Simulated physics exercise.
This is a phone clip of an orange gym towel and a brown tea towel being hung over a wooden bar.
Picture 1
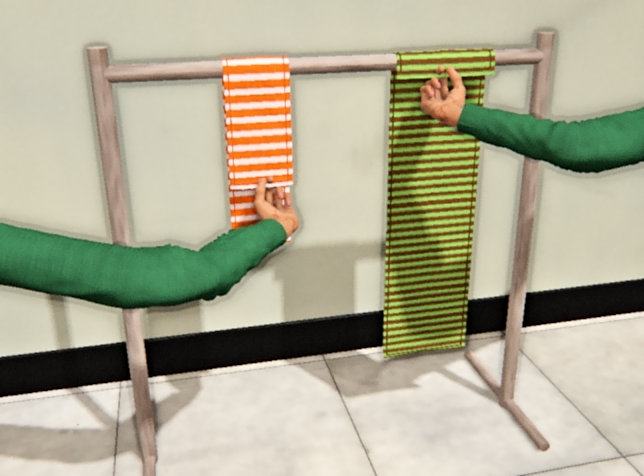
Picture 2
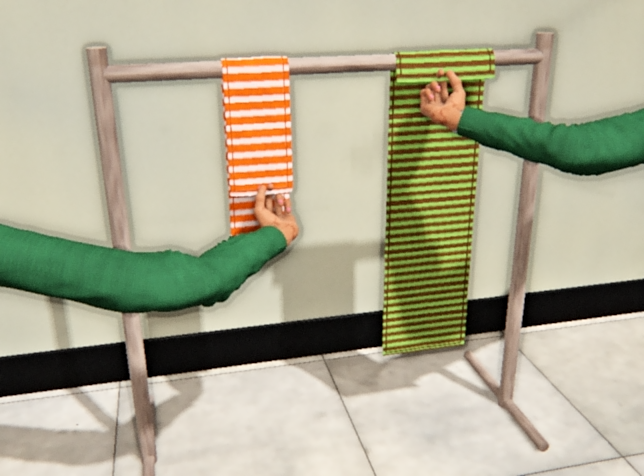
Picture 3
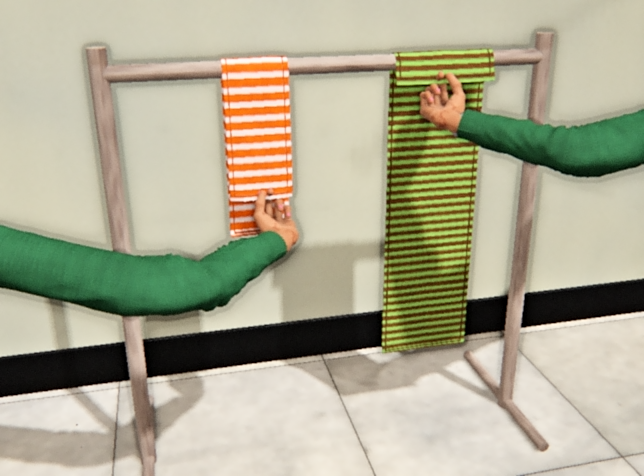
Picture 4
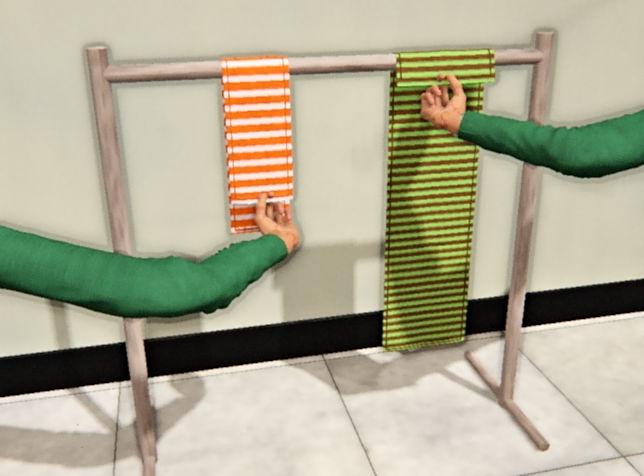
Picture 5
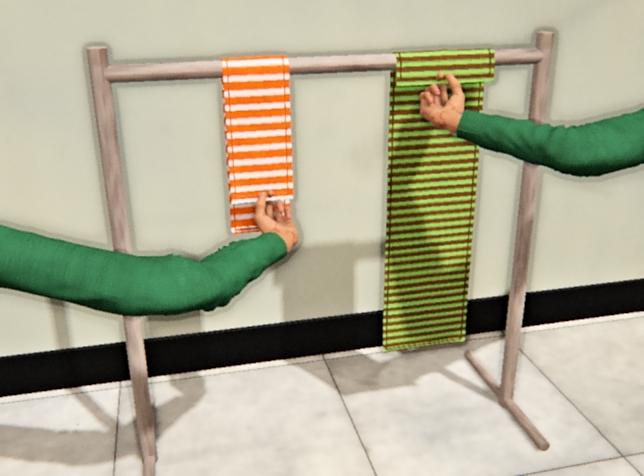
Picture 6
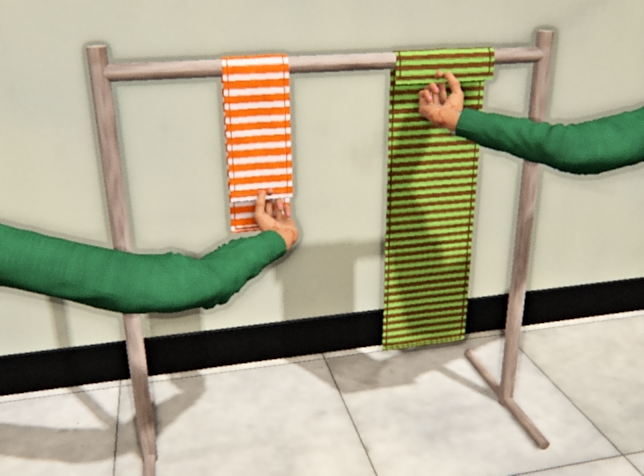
Two green-sleeved arms draw two striped towels' front ends slightly down a bar, then barely move.
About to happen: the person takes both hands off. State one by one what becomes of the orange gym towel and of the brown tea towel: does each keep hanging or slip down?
One by one: The orange gym towel holds; the brown tea towel fails to hold.
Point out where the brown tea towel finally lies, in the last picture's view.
You'll see it near (419, 408) once things stop.
Then, 0.44 s after the last picture, gym towel still hanging; tea towel clear of the rail and dropping near (422, 356).
Then, 0.72 s after the last picture, gym towel still hanging; tea towel in a heap on the floor near (419, 408).
At rest, gym towel still hanging; tea towel in a heap on the floor near (419, 408). The orange gym towel stays on and the brown tea towel slips to the floor.
